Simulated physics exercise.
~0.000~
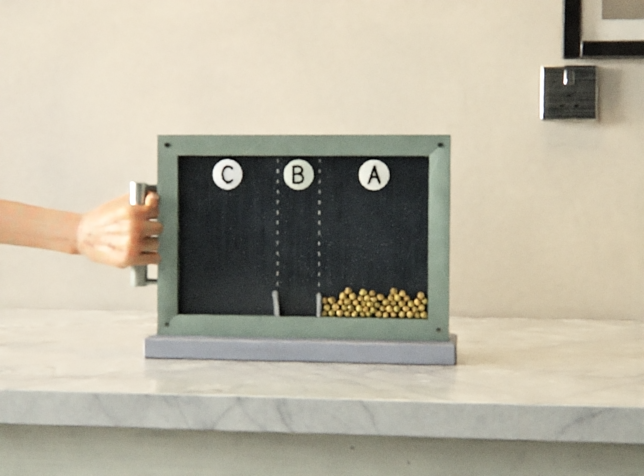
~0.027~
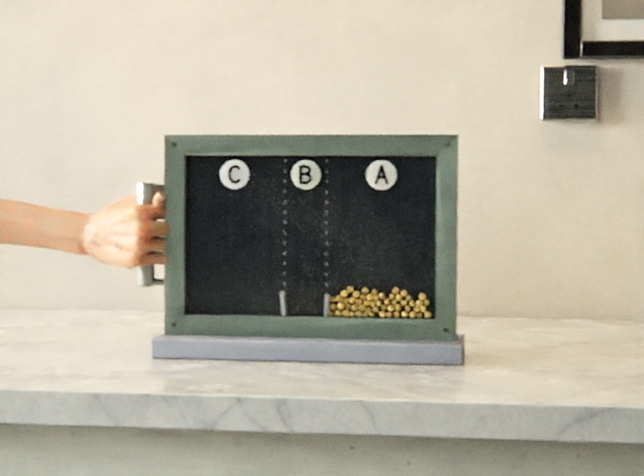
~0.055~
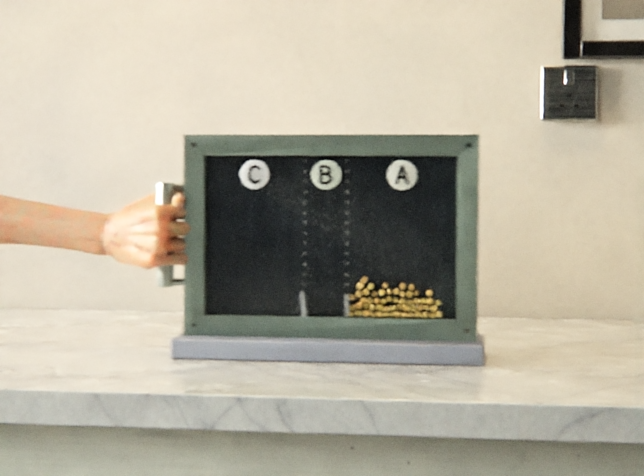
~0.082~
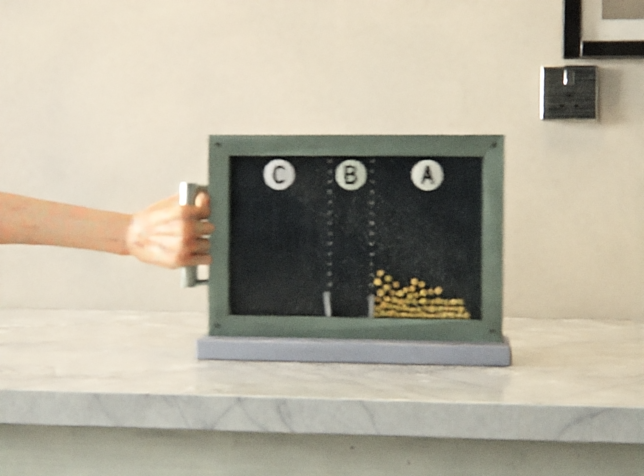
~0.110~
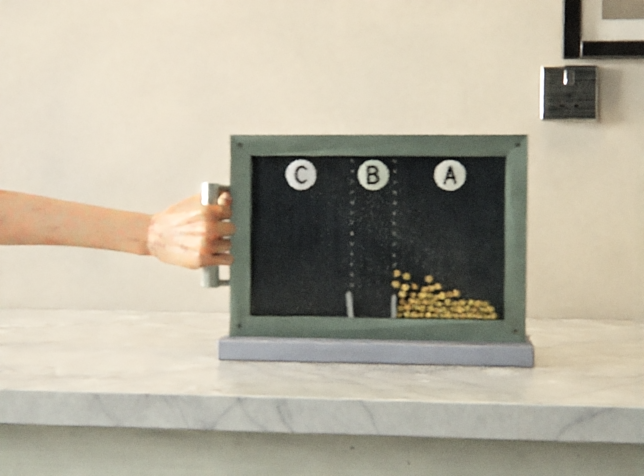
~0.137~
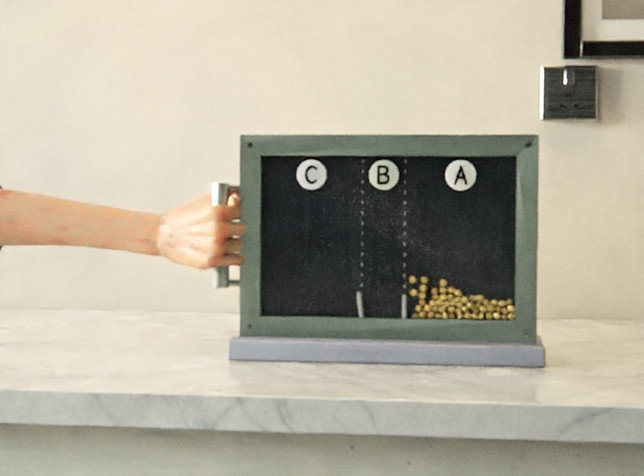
To begin with, a hand grips the handle of a shallow green organiser on a marble table, its pale wooden beads lying low in section A. The hand pushes it steadily to the right, and the beads pile up towards the left side of A, then spread lower again, with B and C still empty.
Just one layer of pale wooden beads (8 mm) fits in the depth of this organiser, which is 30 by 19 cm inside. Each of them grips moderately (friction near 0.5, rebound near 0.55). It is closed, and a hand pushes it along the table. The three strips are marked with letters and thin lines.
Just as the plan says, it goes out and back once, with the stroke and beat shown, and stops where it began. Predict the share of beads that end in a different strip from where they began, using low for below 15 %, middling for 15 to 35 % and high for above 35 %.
The share is middling.
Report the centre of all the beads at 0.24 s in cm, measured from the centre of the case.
The middle sits around 11 cm right of it and 7 cm below it.
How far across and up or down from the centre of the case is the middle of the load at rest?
The middle sits around 4 cm right of it and 8 cm below it.
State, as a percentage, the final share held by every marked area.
Strip A: 80; strip B: 10; strip C: 5.
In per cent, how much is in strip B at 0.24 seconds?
That part holds about 0 percent of it.
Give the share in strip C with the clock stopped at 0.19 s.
That comes to some 0 percent of the load.
By 0.19 s, it is 8 cm to the right; the beads' middle is 11 cm right of and 7 cm below the centre; A 100 %; 0 % have changed strip.
By 0.24 s, it is 2 cm to the right; the beads' middle is 11 cm right of and 7 cm below the centre; A 100 %; 0 % have changed strip.
By 0.29 s, it is at its start; the beads' middle is 9 cm right of and 7 cm below the centre; A 100 %; 0 % have changed strip.
All still by 1.2 s, it is at its start; A 80 %, B 10 %, C 5 %; 20 % have changed strip.
